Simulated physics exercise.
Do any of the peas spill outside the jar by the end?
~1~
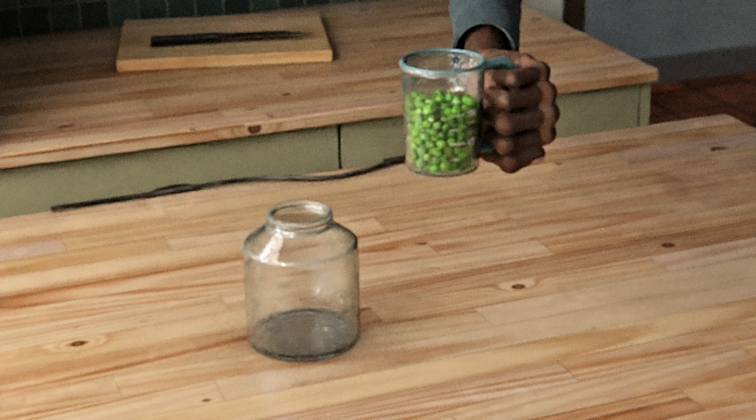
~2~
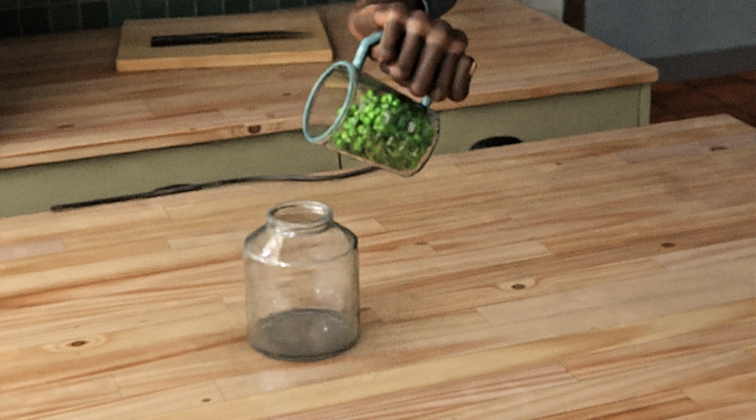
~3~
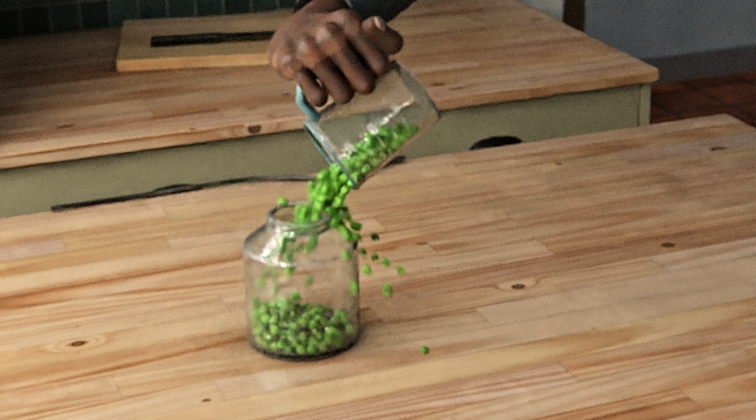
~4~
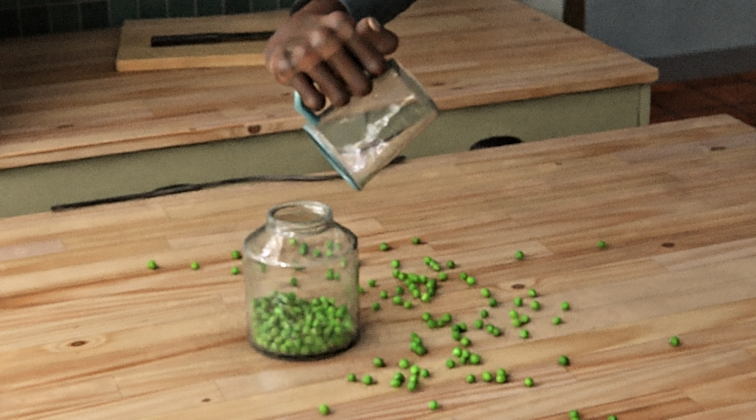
Yes, some of the peas end up scattered across the wooden counter. Most of them land in the jar, and the cup is left empty or nearly so.
